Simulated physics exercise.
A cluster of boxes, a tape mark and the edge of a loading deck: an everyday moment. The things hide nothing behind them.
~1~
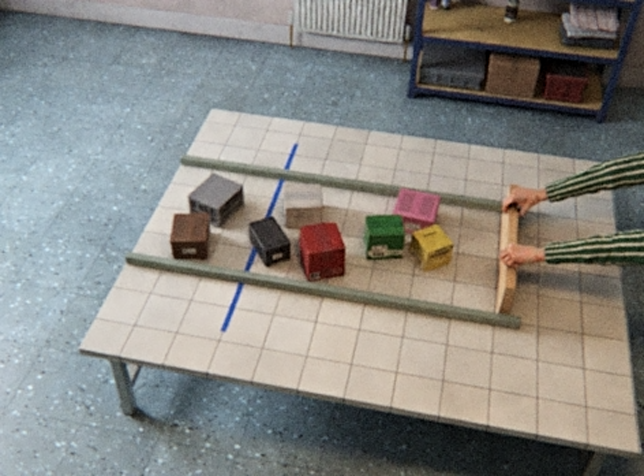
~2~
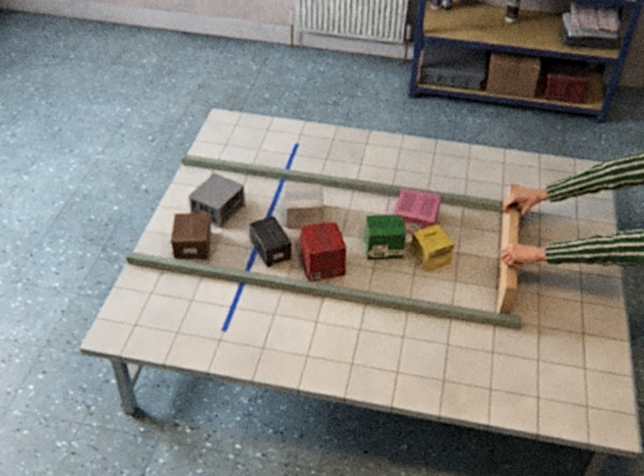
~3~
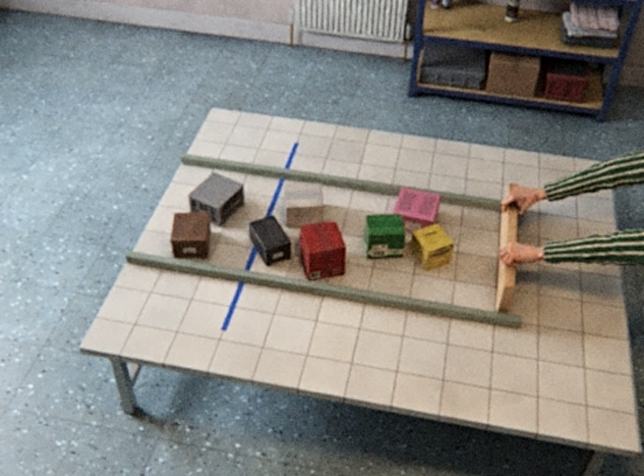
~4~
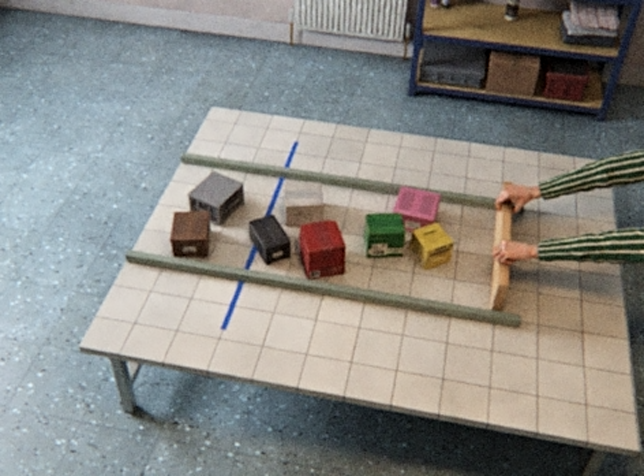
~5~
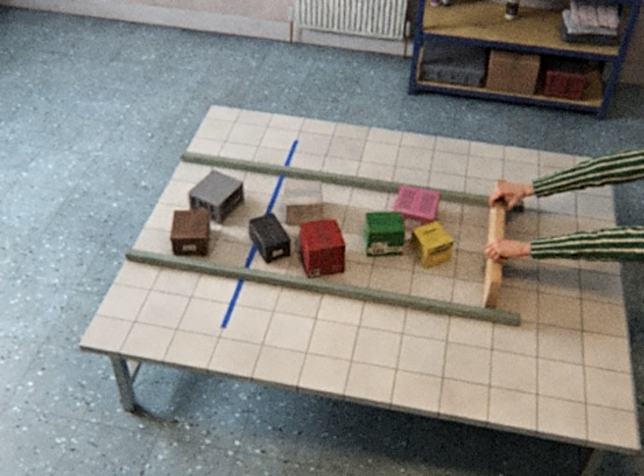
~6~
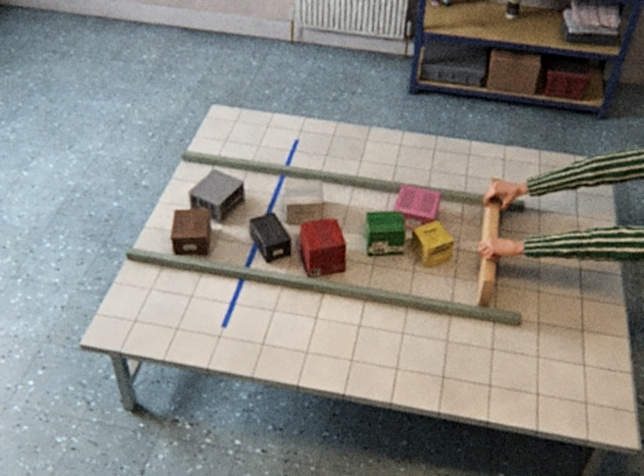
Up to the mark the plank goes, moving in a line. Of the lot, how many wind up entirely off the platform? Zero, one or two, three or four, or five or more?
Entirely off: Zero.
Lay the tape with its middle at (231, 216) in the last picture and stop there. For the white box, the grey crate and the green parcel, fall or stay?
Okay, so the white box is still on top, the grey crate ends up down, and finally the green parcel is still on top.
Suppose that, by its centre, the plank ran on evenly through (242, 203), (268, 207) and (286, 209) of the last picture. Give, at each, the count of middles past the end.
That makes 2, 0, 0.
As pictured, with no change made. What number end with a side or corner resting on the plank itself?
That comes to 3.
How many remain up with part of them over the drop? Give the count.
Overhanging: 2.
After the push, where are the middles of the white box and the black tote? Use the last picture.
First at (216, 184); second at (193, 232).
A little later, none off yet; brown tote at rest near (192, 232); grey crate at rest near (217, 196); black tote at rest near (270, 237).
Next, none off yet; brown tote at rest near (192, 232); grey crate at rest near (217, 196); black tote shifted a little near (256, 239).
When it is over, the number that fall off is zero.
